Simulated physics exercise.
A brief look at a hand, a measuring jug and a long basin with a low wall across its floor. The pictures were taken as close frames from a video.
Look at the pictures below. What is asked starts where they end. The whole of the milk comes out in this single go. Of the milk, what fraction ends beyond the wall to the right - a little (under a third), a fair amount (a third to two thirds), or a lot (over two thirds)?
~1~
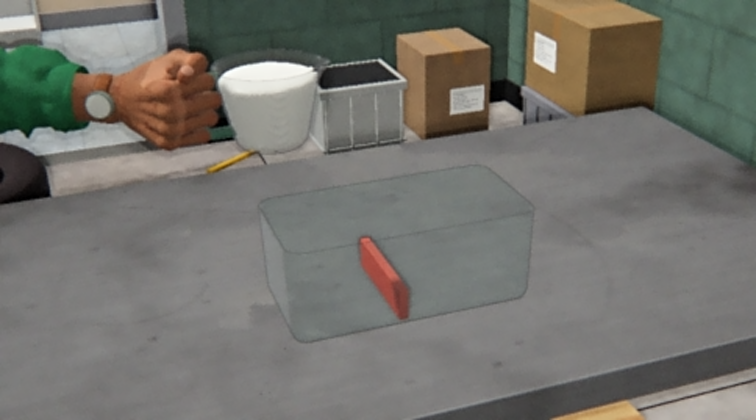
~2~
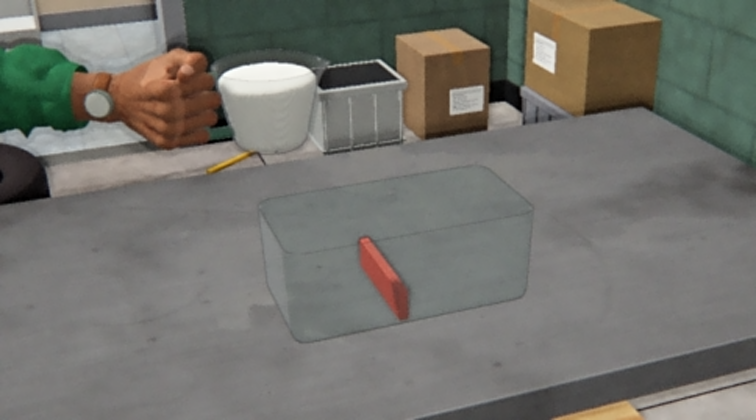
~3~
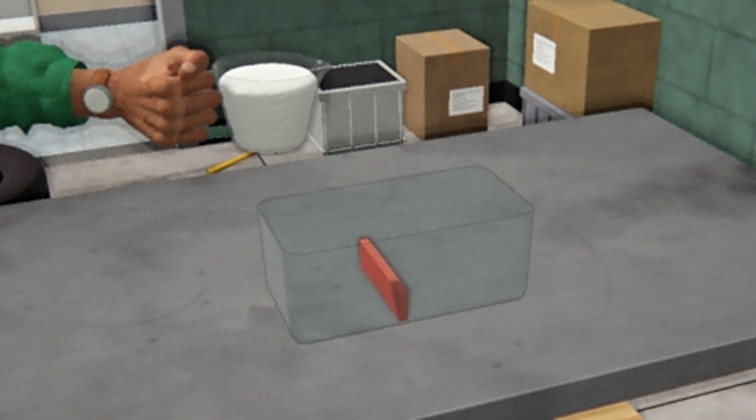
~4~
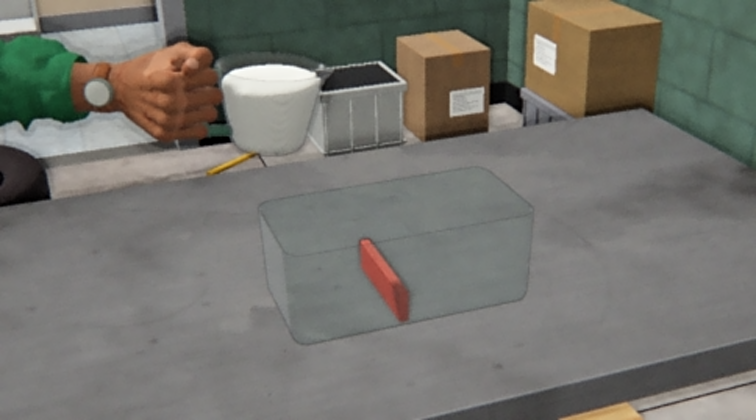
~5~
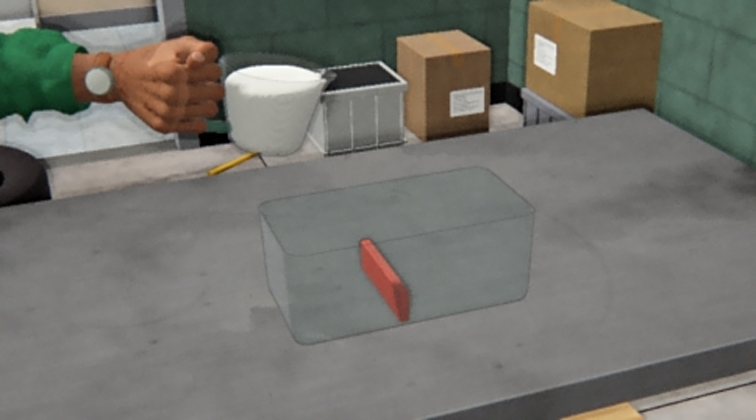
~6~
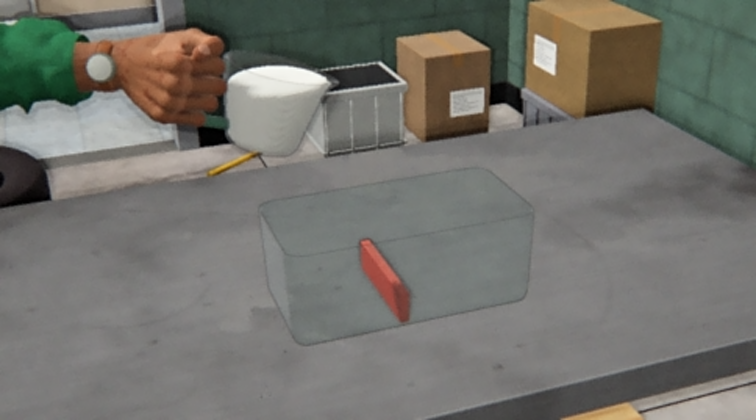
A fair amount, a third to two thirds.
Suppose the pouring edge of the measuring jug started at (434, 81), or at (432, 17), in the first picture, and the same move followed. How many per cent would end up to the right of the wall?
Close to 95 % for the first start and close to 75 % for the second.
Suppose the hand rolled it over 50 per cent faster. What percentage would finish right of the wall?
I'd say roughly 40 in every hundred ends up there.
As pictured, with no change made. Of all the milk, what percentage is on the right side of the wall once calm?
I'd put it at around 50 %.
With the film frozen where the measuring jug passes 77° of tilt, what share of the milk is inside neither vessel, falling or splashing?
Something like 30 per cent of it.
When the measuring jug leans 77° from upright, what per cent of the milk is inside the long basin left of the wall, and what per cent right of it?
Left part: Around 0 %. Right part: Around 15 %.
A moment on, the measuring jug is tipped on its side and 52 per cent is still to pour, 2 is left of the wall and 14 right of it.
Next, the measuring jug is tipped right over and 5 per cent is still to pour, 34 is left of the wall and 50 right of it.
Then the measuring jug is tipped right over and 0 per cent is still to pour, 48 is left of the wall and 51 right of it.
Later the measuring jug is tipped right over and 0 per cent is still to pour, 48 is left of the wall and 51 right of it.
In the end 48 per cent lies left of the wall, 51 right of it and 1 outside.
